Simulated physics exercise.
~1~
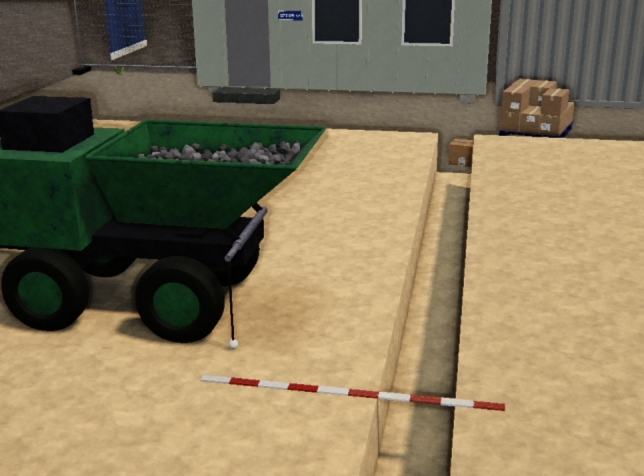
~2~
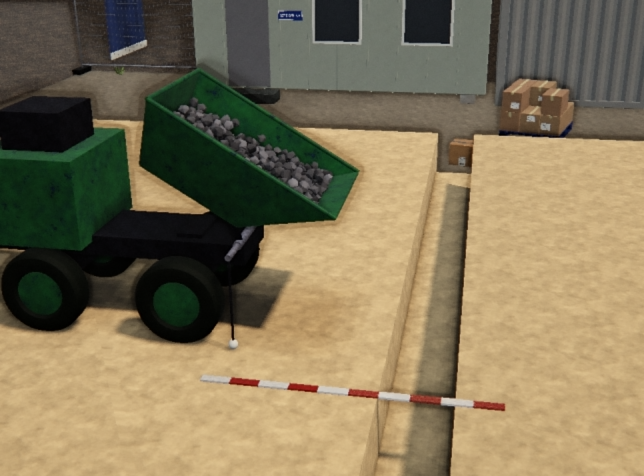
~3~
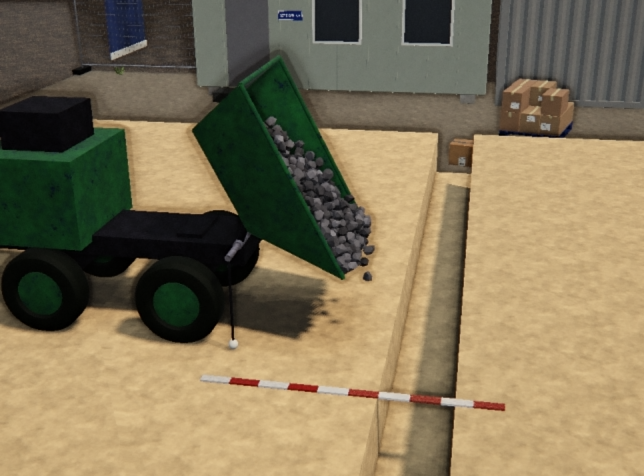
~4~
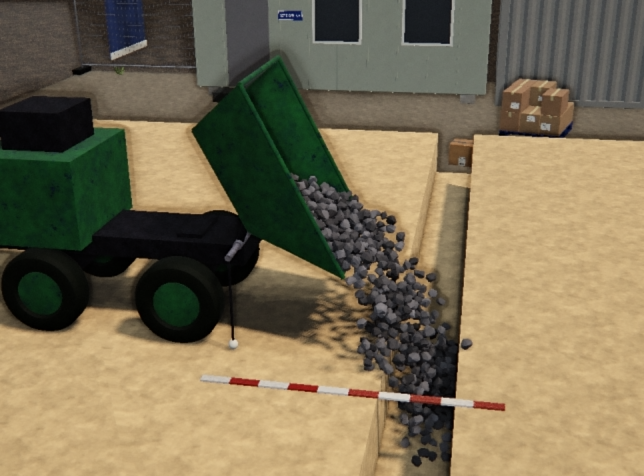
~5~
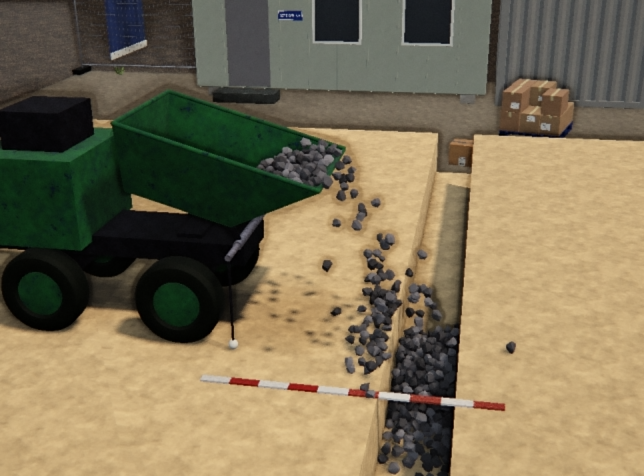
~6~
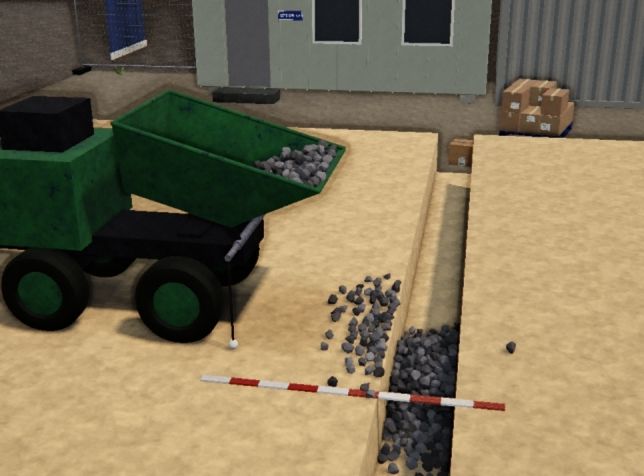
A green dumper tipped its skip up steeply to the right, and grey stones slid out into the trench, then the skip came partway down. Most stones ended in the trench, with some scattered on the near edge and some still in the skip.
